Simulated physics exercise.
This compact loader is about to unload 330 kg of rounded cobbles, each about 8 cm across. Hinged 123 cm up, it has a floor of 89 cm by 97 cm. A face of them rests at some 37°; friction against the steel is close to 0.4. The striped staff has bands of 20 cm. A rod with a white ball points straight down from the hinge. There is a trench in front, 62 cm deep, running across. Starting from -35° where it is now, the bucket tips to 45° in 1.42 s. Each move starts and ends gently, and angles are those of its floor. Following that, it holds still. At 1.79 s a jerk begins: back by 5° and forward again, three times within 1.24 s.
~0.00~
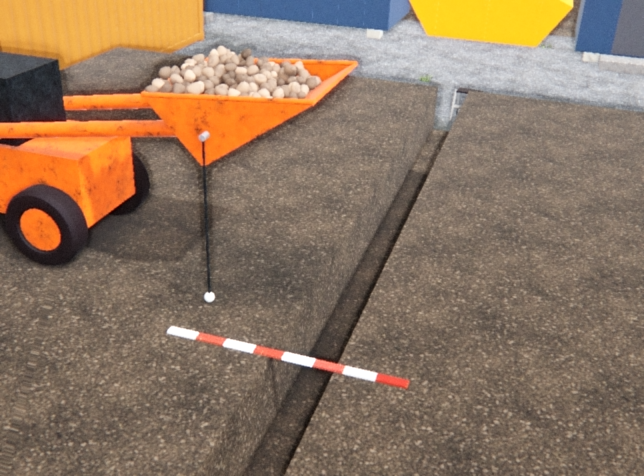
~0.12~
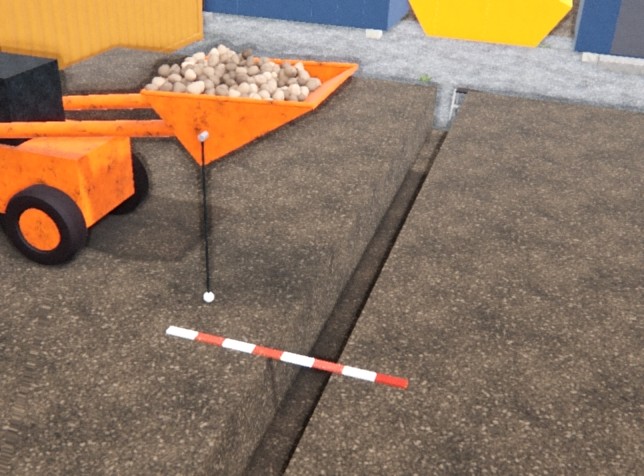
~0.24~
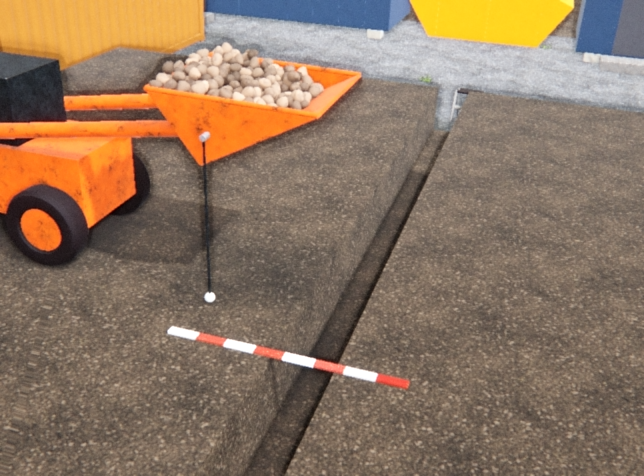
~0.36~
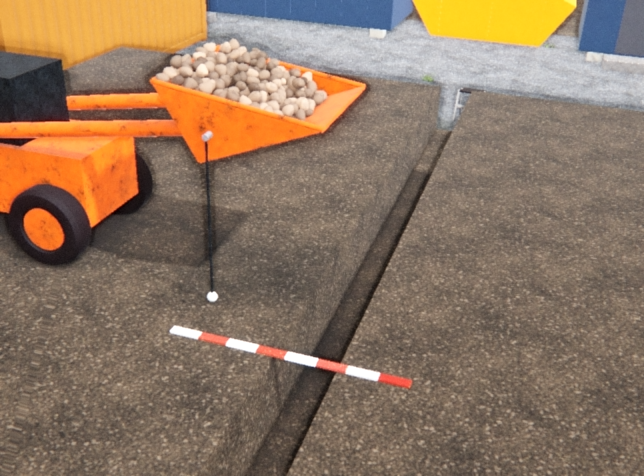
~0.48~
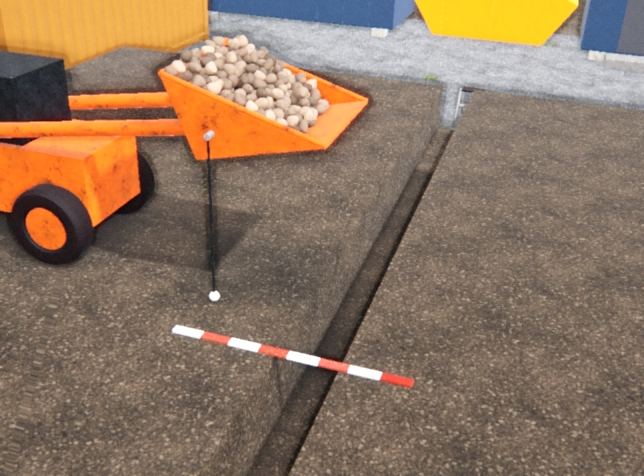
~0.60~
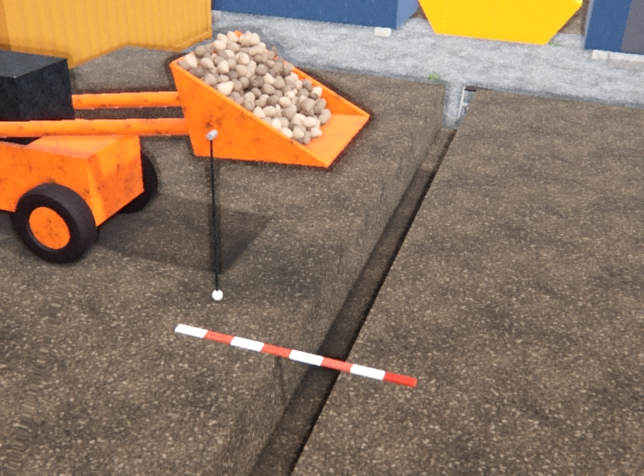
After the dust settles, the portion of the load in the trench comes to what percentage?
It comes to roughly 95 per cent.
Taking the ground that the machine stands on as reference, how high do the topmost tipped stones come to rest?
Some 8 cm above that level.
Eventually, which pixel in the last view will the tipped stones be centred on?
The tipped stones centre close to (349, 341).
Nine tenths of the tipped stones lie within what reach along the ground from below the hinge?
About 100 cm ahead of the hinge.
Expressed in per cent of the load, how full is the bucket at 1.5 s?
I'd put it at some 30 per cent.
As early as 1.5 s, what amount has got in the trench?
Roughly 60 percent of the load.
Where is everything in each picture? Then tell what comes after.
Lip at (313, 103), floor tilted -35°, highest stones at (236, 62), in the first frame.
The bucket is at -33°, its lip at (314, 106); the top of the load is at (236, 62); the stones move at 0.1 m/s on average, in the second frame.
The bucket is at -29°, its lip at (318, 116); the top of the load is at (227, 56); the stones move at 0.2 m/s on average, in the third frame.
Lip at (323, 130), floor tilted -22°, highest stones at (222, 50); the stones move at 0.3 m/s on average, in the fourth frame.
The bucket is at -14°, its lip at (326, 147); the top of the load is at (226, 46); the stones move at 0.3 m/s on average, in the fifth frame.
The bucket is at -4°, its lip at (327, 165); the top of the load is at (237, 41); the stones move at 0.4 m/s on average, in the sixth frame.
After 1.1 s the floor is at 32°; 98 % in the bucket, 1 % short of the trench, 1 % in the trench; the foremost stones are at (326, 195).
After 1.5 s the floor is at 45°; 28 % in the bucket, 13 % short of the trench, 59 % in the trench; the foremost stones are at (372, 335).
After 3.5 s the floor is at 45°; 0 % in the bucket, 1 % short of the trench, 97 % in the trench, 2 % past the trench; the foremost stones are at (477, 329).
After 6.0 s the floor is at 45°; 0 % in the bucket, 1 % short of the trench, 97 % in the trench, 2 % past the trench; the foremost stones are at (477, 329).
